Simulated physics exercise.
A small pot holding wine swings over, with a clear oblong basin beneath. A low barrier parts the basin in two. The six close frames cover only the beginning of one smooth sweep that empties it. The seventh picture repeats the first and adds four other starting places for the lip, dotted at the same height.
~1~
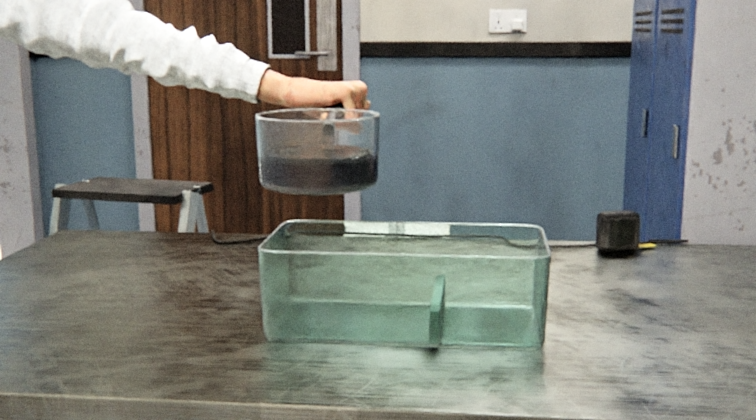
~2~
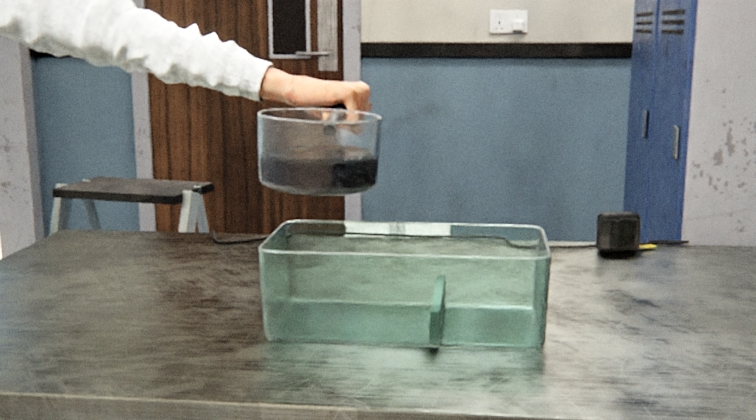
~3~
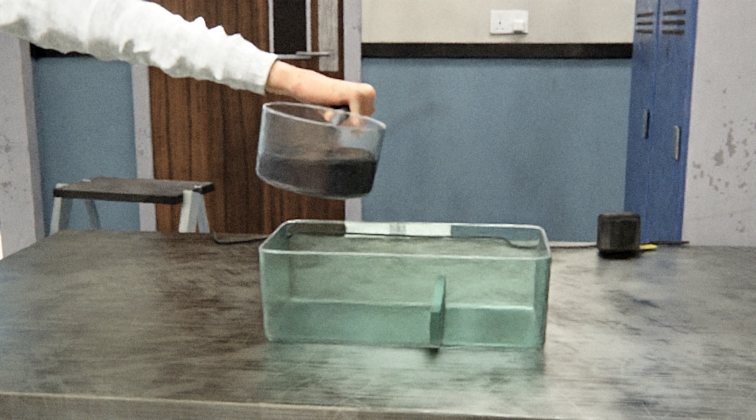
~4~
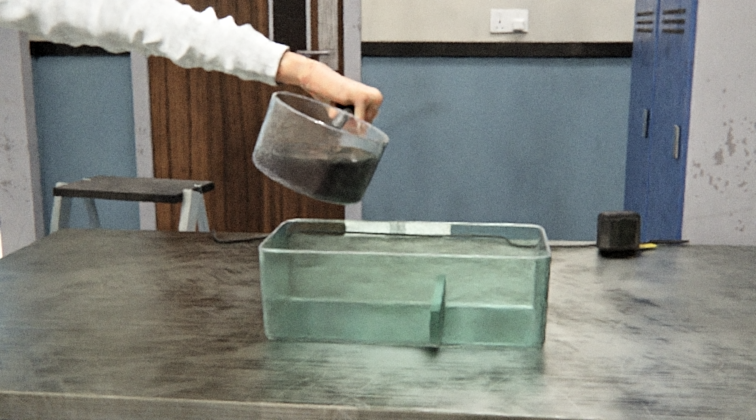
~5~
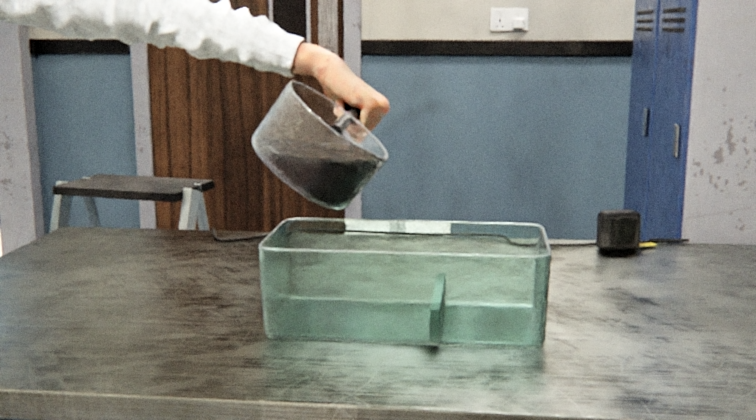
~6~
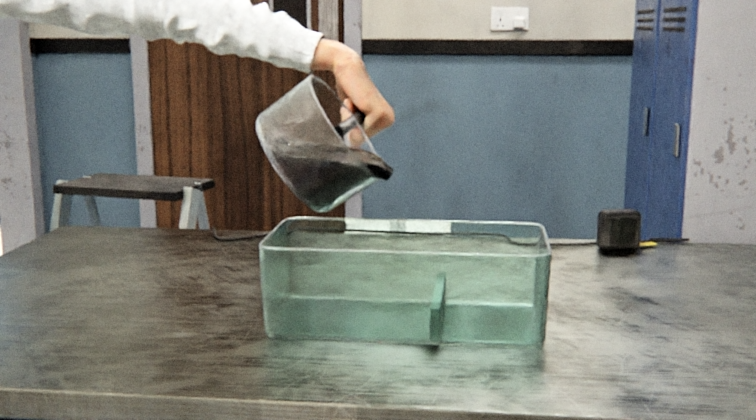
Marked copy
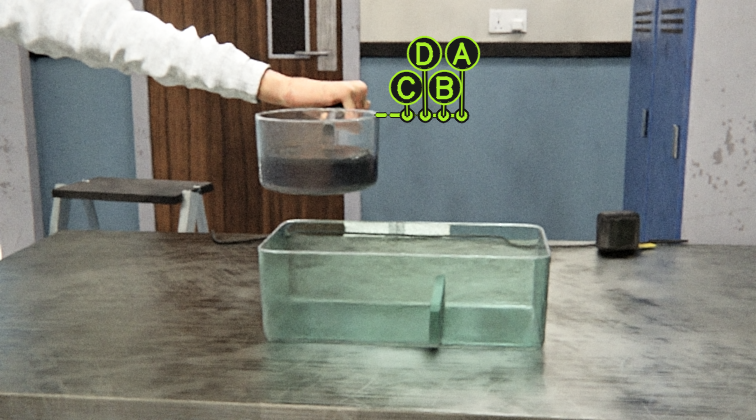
A hand tilting a clear pot of dark liquid steadily rightward above a divided glass basin, the liquid reaching over the lip.
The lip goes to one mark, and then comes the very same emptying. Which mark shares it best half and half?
D.
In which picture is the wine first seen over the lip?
In picture 6.
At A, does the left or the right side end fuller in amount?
The right side.
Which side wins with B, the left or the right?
The right side.
In lime, A at (461, 115); B at (443, 115); C at (407, 115); D at (425, 115).
With A, about 10 % ends left of the wall and 85 % right of it; 5 % is lost outside.
With B, about 28 % ends left of the wall and 70 % right of it.
With C, about 69 % ends left of the wall and 28 % right of it; 3 % is lost outside.
With D, about 50 % ends left of the wall and 48 % right of it.
